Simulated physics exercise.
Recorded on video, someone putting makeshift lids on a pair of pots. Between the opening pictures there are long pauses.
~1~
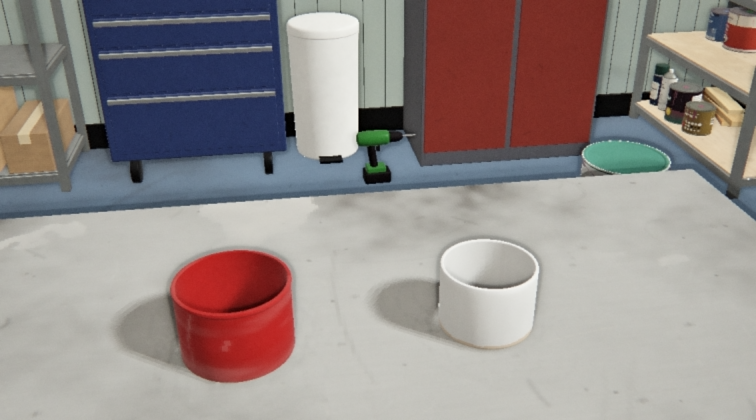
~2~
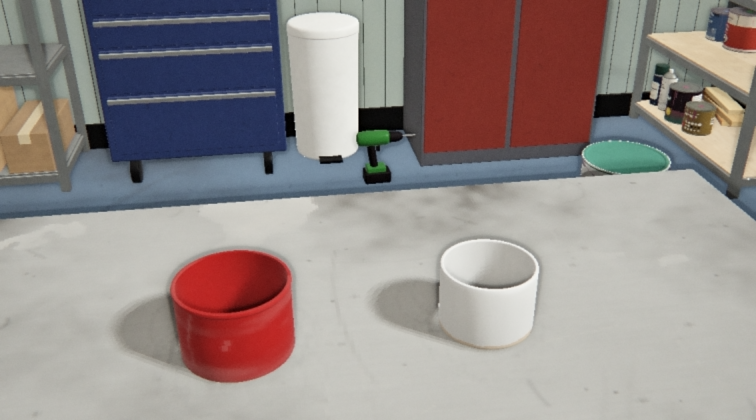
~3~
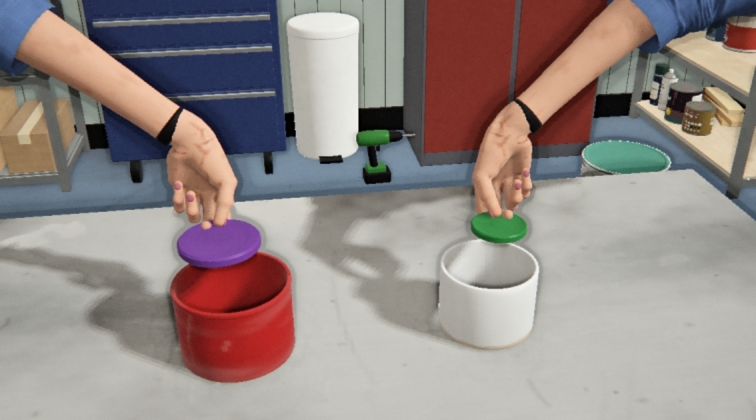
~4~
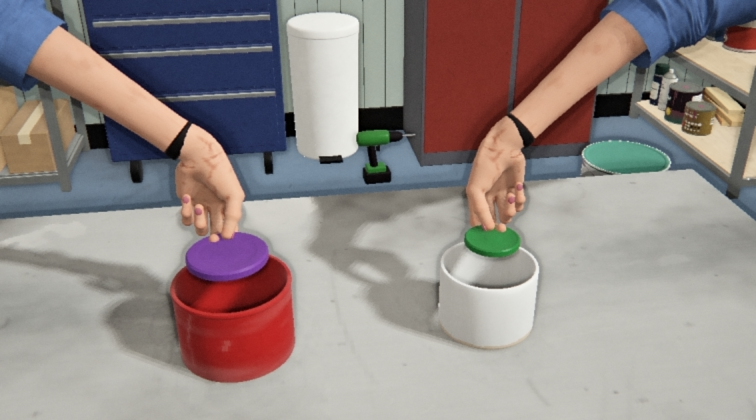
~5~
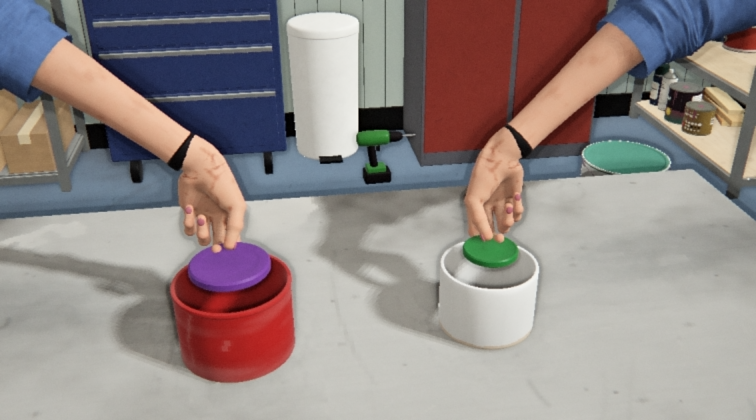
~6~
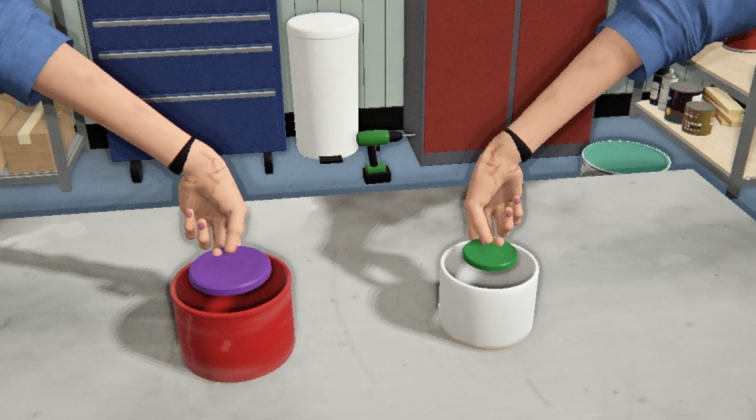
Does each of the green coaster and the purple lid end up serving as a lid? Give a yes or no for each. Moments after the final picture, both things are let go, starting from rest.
Answers: Green coaster - no; purple lid - no.
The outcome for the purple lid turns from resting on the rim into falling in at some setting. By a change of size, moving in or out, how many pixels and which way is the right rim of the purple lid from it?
Push it right about 16 pixels and you reach the switch.
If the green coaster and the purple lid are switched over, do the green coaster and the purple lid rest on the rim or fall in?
Swapped, the green coaster tumbles in; the purple lid tumbles in.
Then, 0.14 s later than the last frame, green coaster shifted about its own width near (488, 286); purple lid shifted a little near (234, 303).
When it is over, the green coaster drops inside, near (486, 316); the purple lid drops inside, near (238, 339).
